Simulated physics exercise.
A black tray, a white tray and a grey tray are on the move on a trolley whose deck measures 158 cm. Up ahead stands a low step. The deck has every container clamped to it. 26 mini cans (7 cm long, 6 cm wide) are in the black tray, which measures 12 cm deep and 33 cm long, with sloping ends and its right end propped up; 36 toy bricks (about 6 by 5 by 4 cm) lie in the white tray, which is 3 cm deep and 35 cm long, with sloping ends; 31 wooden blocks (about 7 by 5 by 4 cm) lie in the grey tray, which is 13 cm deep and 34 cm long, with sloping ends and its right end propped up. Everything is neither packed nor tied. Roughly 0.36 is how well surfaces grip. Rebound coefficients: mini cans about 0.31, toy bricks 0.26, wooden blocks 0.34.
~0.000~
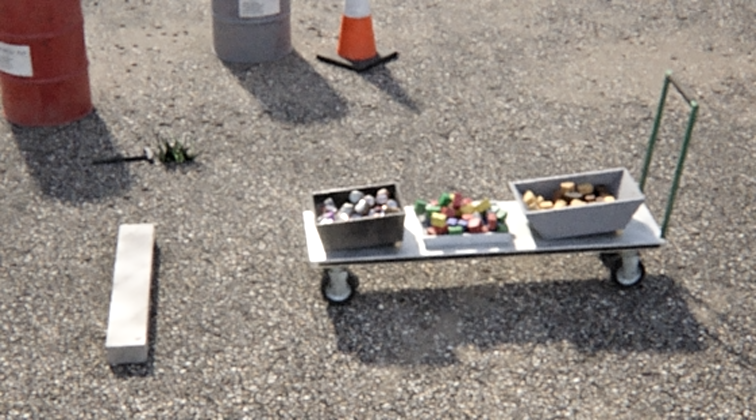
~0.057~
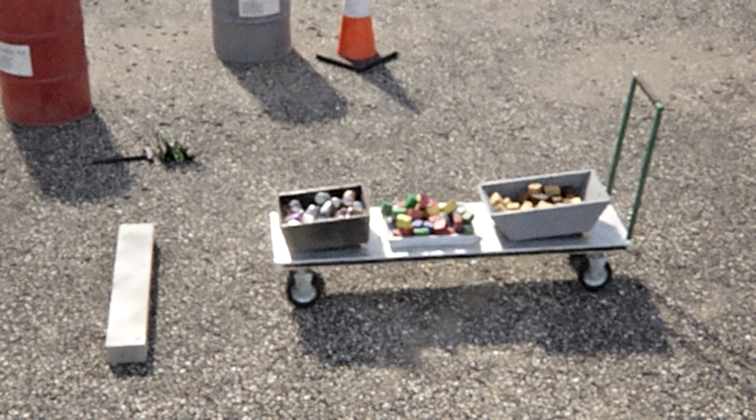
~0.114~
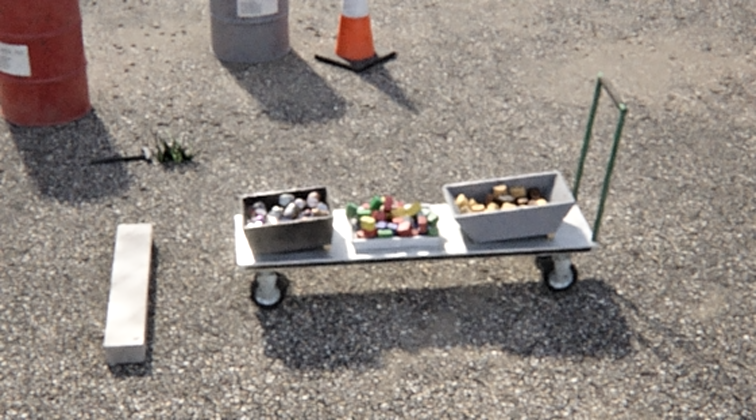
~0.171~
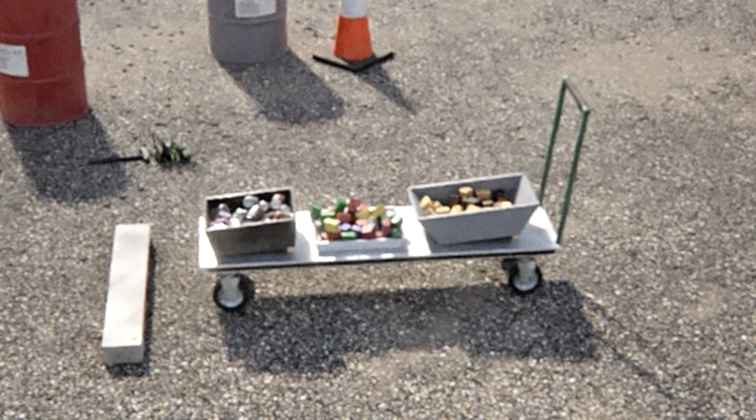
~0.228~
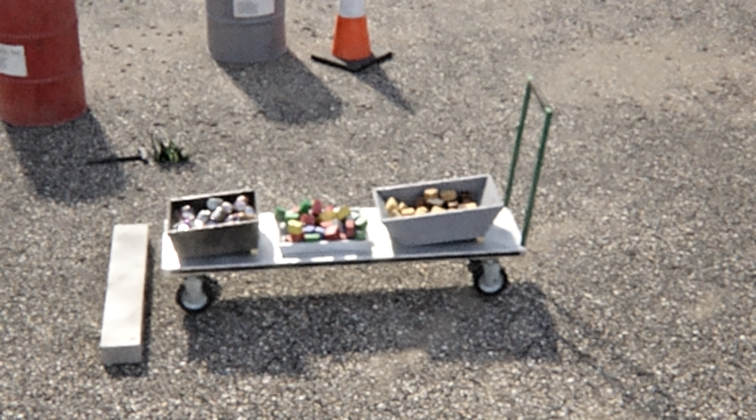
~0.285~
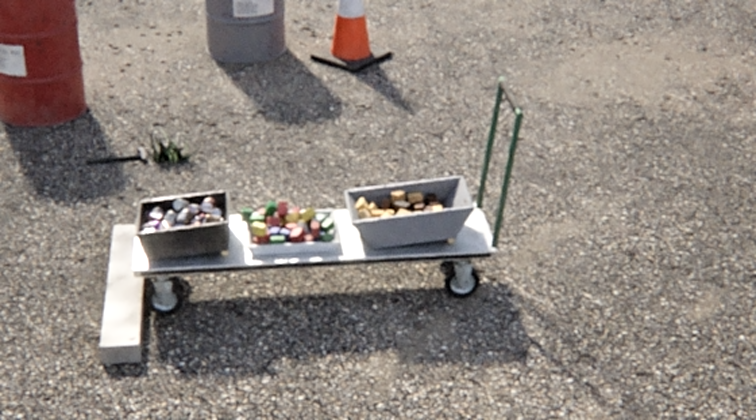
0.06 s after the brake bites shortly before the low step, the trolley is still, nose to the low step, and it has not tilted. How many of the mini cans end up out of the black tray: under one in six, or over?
Under one in six.
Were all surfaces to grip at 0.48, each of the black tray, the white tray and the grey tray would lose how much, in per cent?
You'd see black tray shed 20 percent, white tray shed 40 percent, and grey tray shed 10 percent.
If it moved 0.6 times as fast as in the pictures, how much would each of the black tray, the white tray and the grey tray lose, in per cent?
Then the black tray sheds 0 per cent, the white tray 20 per cent, and the grey tray 0 per cent.
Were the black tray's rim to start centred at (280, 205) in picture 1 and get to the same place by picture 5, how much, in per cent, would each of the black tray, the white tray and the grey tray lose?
Result - black tray: 0 per cent; white tray: 10 per cent; grey tray: 0 per cent.
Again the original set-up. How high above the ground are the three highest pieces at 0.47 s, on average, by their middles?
I'd put it close to 52 cm.
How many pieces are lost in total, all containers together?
Some 25 altogether.
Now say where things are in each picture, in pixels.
In the first frame (each is followed by its nearest rim corner in this view; the camera pans a little), black tray, (317, 224); white tray, (424, 237); 75 cm short of the stop; none out.
In the second frame, black tray, (281, 226); white tray, (389, 239); 60 cm short of the stop.
In the third frame, black tray, (244, 228); white tray, (353, 241); 45 cm short of the stop.
In the fourth frame, black tray, (206, 230); white tray, (316, 243); 29 cm short of the stop.
In the fifth frame, black tray, (169, 232); white tray, (279, 245); 14 cm short of the stop.
In the sixth frame, black tray, (138, 233); white tray, (250, 246); stopping; none out.
After 0.35 s, black tray 26 in, 0 out, white tray 32 in, 4 out and grey tray 31 in, 0 out.
After 0.47 s, black tray 25 in, 1 out, white tray 24 in, 12 out and grey tray 29 in, 2 out.
After 0.70 s, black tray 25 in, 1 out, white tray 19 in, 17 out and grey tray 23 in, 8 out.
When it is over (at 1.20 s), black tray 25 in, 1 out, white tray 19 in, 17 out and grey tray 24 in, 7 out. Asked share, 1 of 26, 4 per cent.
